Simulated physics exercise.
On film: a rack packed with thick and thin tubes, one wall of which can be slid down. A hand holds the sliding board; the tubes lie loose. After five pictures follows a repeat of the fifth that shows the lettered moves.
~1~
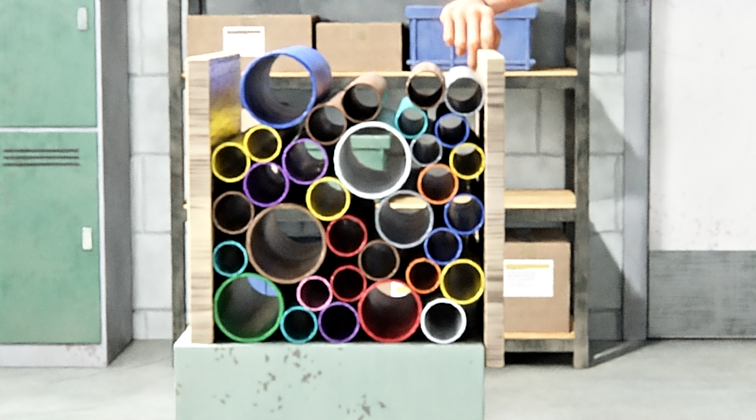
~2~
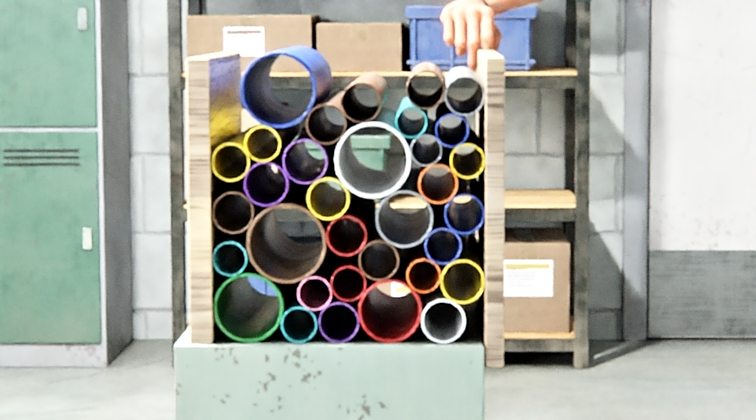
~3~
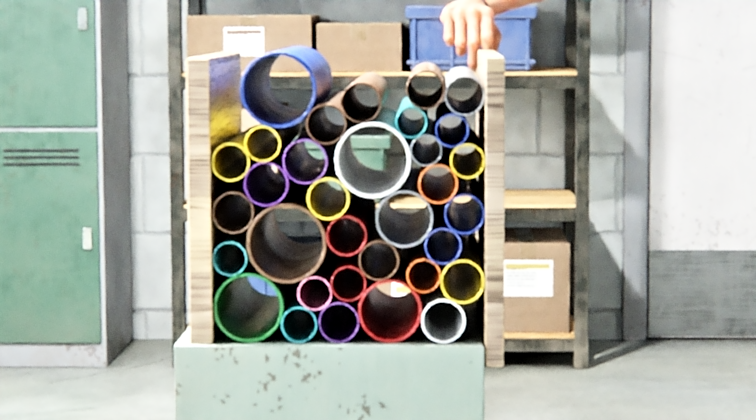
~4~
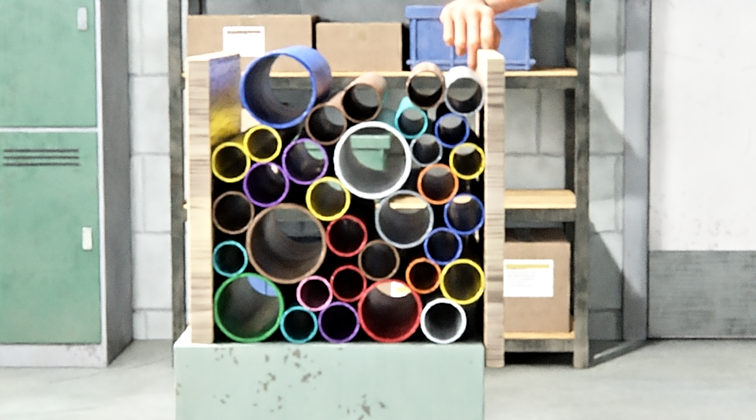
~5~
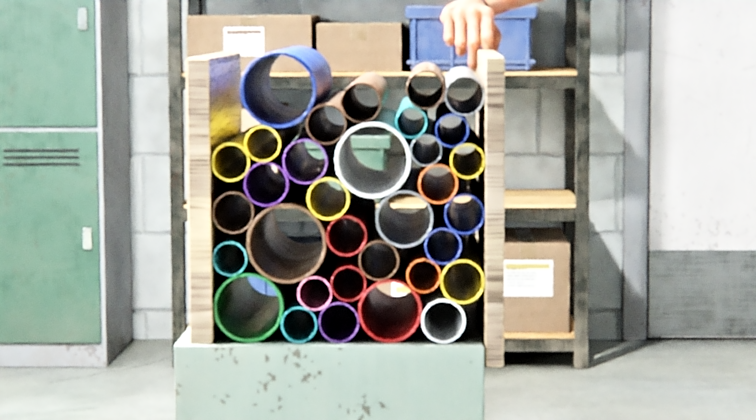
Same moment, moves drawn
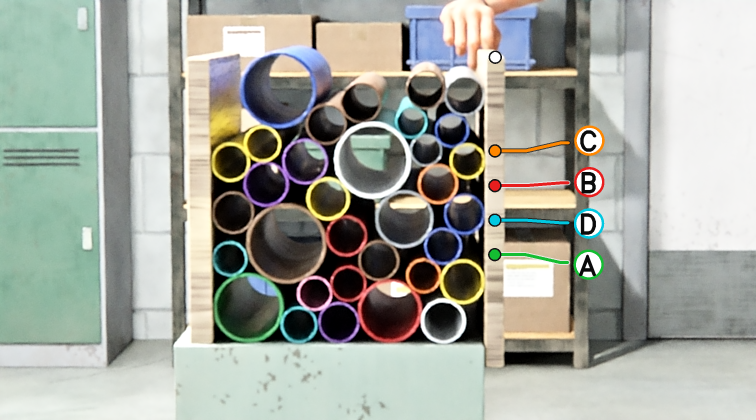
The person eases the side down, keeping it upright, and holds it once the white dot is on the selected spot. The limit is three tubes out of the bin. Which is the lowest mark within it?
The lowest mark that will do is B.
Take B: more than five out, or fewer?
Fewer than five.
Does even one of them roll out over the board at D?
Yes, at D.
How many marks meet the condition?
Two of them.
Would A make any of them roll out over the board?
Yes, at A.
On the marked copy, A at (495, 255); B at (495, 186); C at (495, 151); D at (495, 220); the white dot at (496, 58).
Following B. Soon after the start, top of the board (485, 117).
Later, top of the board (485, 184).
In the end, top of the board (485, 185), one out over the board.
As for the rest, A more than three out over the board; C one out over the board; D four out over the board.
